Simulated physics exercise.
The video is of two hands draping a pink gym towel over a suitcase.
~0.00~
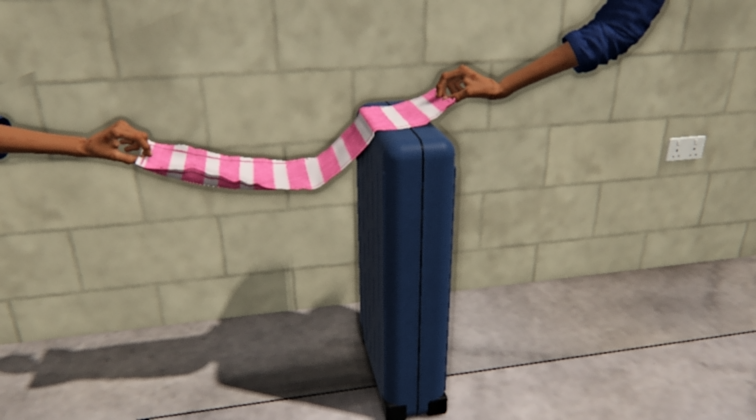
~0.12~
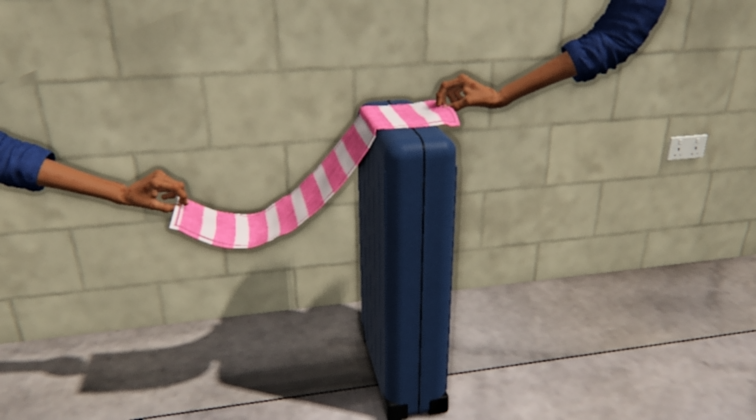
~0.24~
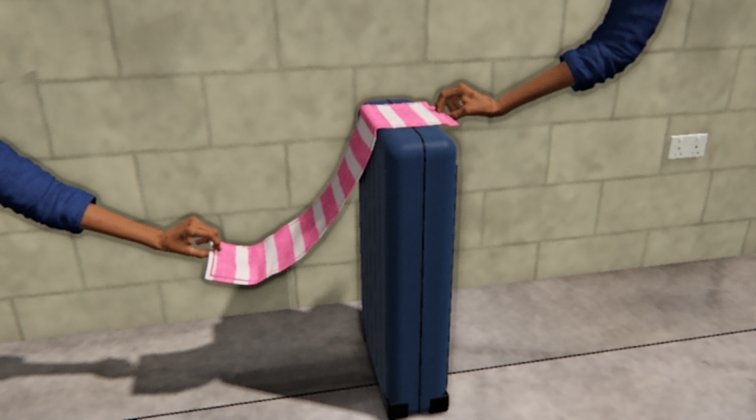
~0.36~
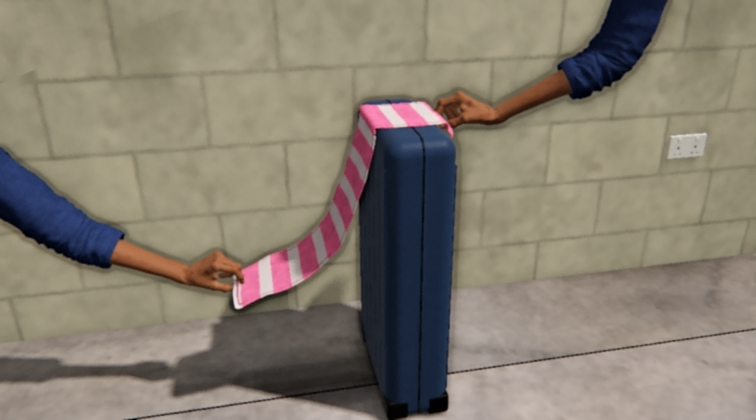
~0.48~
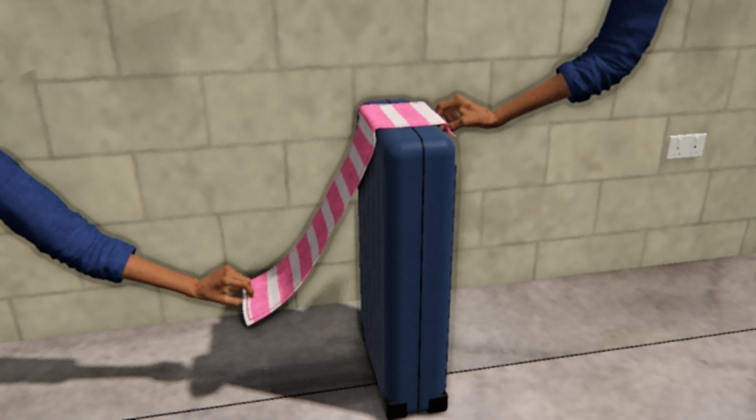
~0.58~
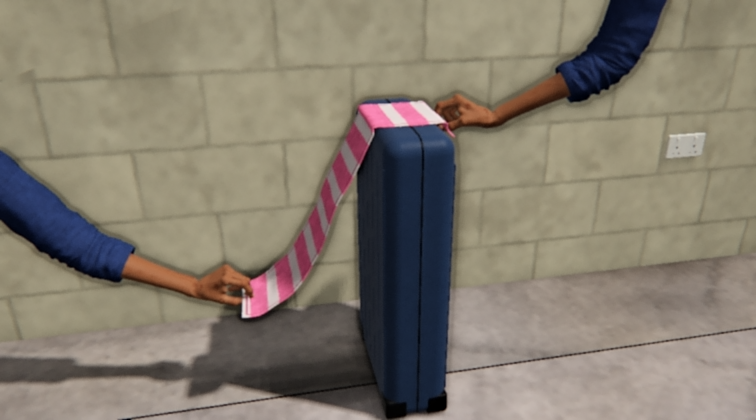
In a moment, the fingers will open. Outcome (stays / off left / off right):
It comes off to the left.
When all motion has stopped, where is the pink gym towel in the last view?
(344, 377), more or less.
Around 0.82 s, gym towel sliding left.
Around 1.06 s, gym towel clear of the top and falling near (348, 329).
Around 1.32 s, gym towel in a heap on the floor near (345, 376).
Finally, gym towel in a heap on the floor near (345, 377). The pink gym towel drops leftwards.
